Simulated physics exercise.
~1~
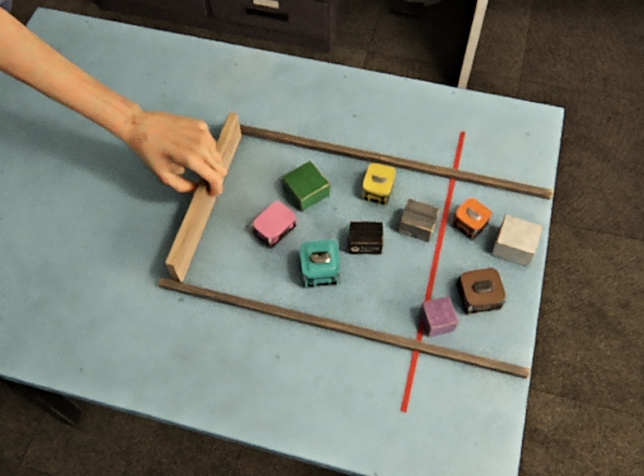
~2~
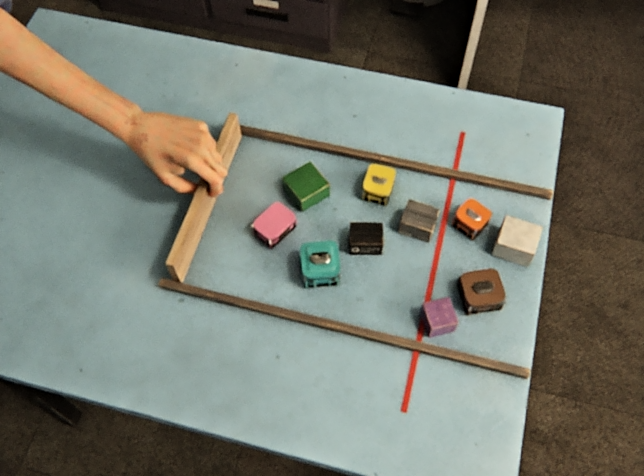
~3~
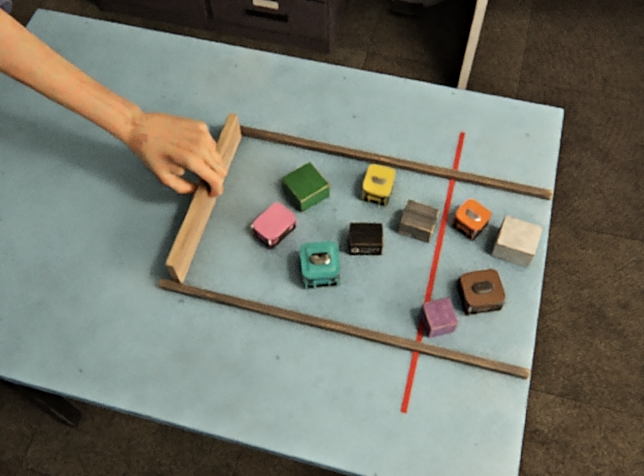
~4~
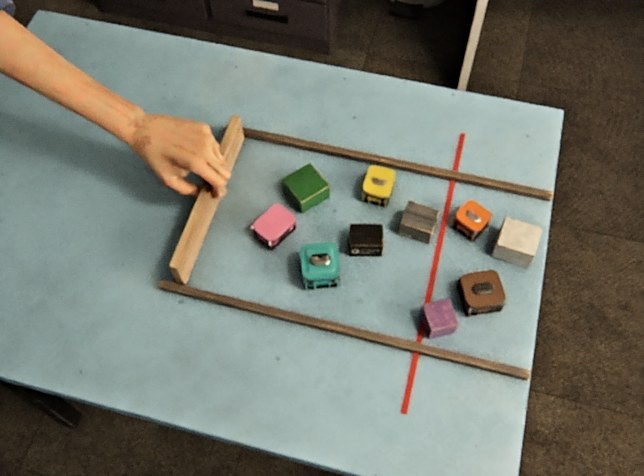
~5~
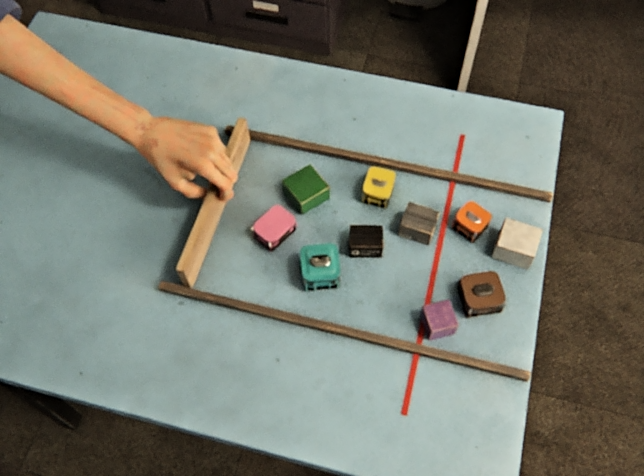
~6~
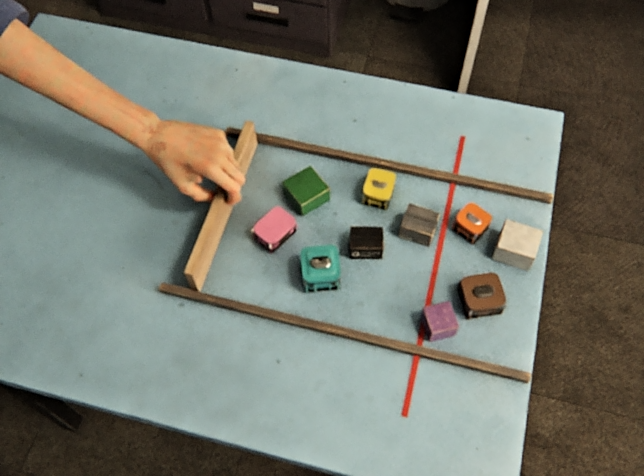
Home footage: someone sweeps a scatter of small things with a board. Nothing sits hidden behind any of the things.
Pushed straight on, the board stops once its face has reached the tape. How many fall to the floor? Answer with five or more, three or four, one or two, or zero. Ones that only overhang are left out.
The count that falls is zero.
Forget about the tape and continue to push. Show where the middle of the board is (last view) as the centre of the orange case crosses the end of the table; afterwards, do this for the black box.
(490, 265) and then (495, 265), give or take.
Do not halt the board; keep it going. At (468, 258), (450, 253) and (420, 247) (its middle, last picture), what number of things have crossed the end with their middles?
Respectively, 1, 0 and 0.
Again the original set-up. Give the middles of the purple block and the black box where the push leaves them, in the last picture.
You'll see the purple block at (475, 336), with the black box at (481, 280).
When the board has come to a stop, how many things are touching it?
Total: 4.
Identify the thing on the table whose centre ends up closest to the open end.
White block ends nearest.
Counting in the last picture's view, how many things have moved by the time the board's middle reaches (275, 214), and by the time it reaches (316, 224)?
Counts: 2 and 4.
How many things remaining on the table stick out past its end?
Overhang count: 1.
Soon after, none off yet; white block at rest near (517, 245); brown case at rest near (481, 296); orange case at rest near (472, 223).
After that, none off yet; white block at rest near (517, 245); brown case moving near (487, 298); orange case at rest near (474, 223).
In the end, the number that fall off is zero.
